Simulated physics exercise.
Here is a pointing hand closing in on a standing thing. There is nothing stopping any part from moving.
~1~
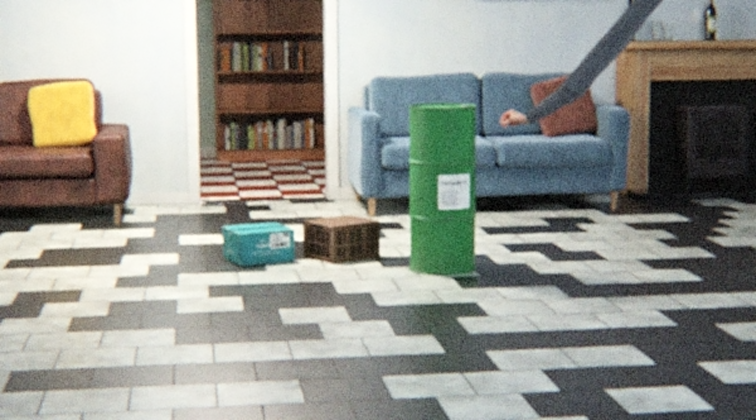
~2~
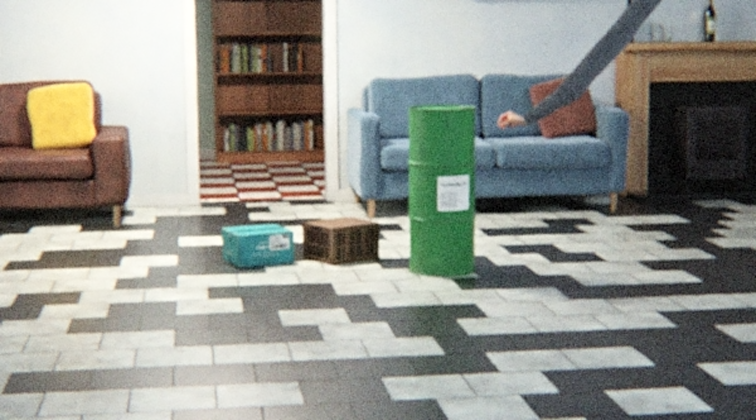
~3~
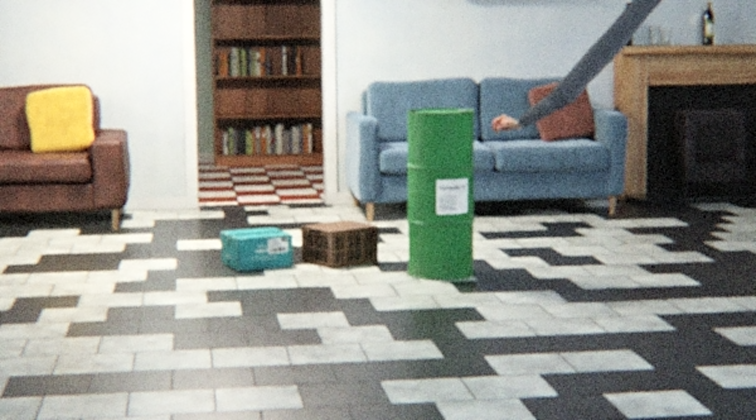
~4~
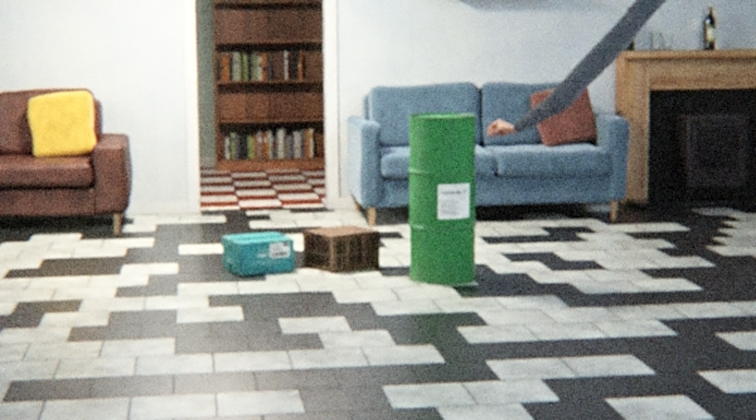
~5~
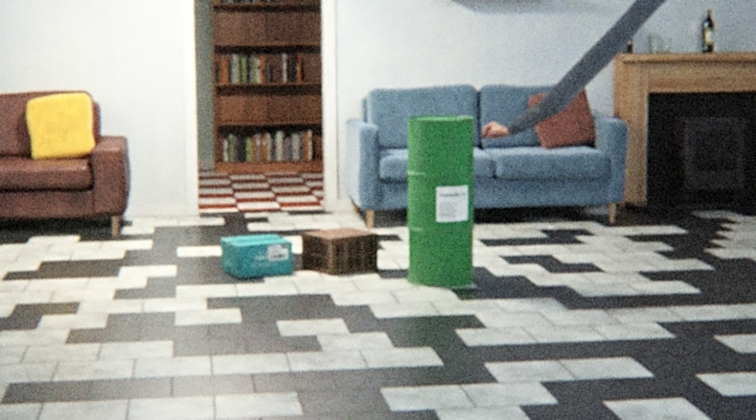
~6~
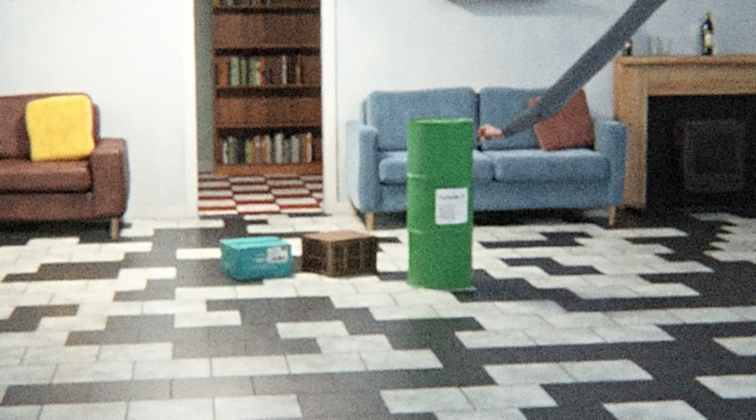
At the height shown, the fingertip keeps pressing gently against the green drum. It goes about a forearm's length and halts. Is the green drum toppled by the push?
Yes. It capsizes.
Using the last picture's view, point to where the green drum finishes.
It winds up at roughly (311, 254).
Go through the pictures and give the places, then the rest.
Green drum (443, 188), in the first picture.
Green drum (442, 189), in the second picture.
Green drum (441, 193), in the third picture.
Green drum (442, 197), in the fourth picture.
Green drum (441, 200), in the fifth picture.
Green drum (440, 202), in the sixth picture.
Then, 1.30 s past the last view, green drum rocked 21° from its first pose near (409, 196).
Then, 2.10 s past the last view, green drum rocked 58° from its first pose near (355, 214).
Finally, down or leaning hard on the floor, green drum. Final places as the last picture's camera would see them, green drum near (311, 254).
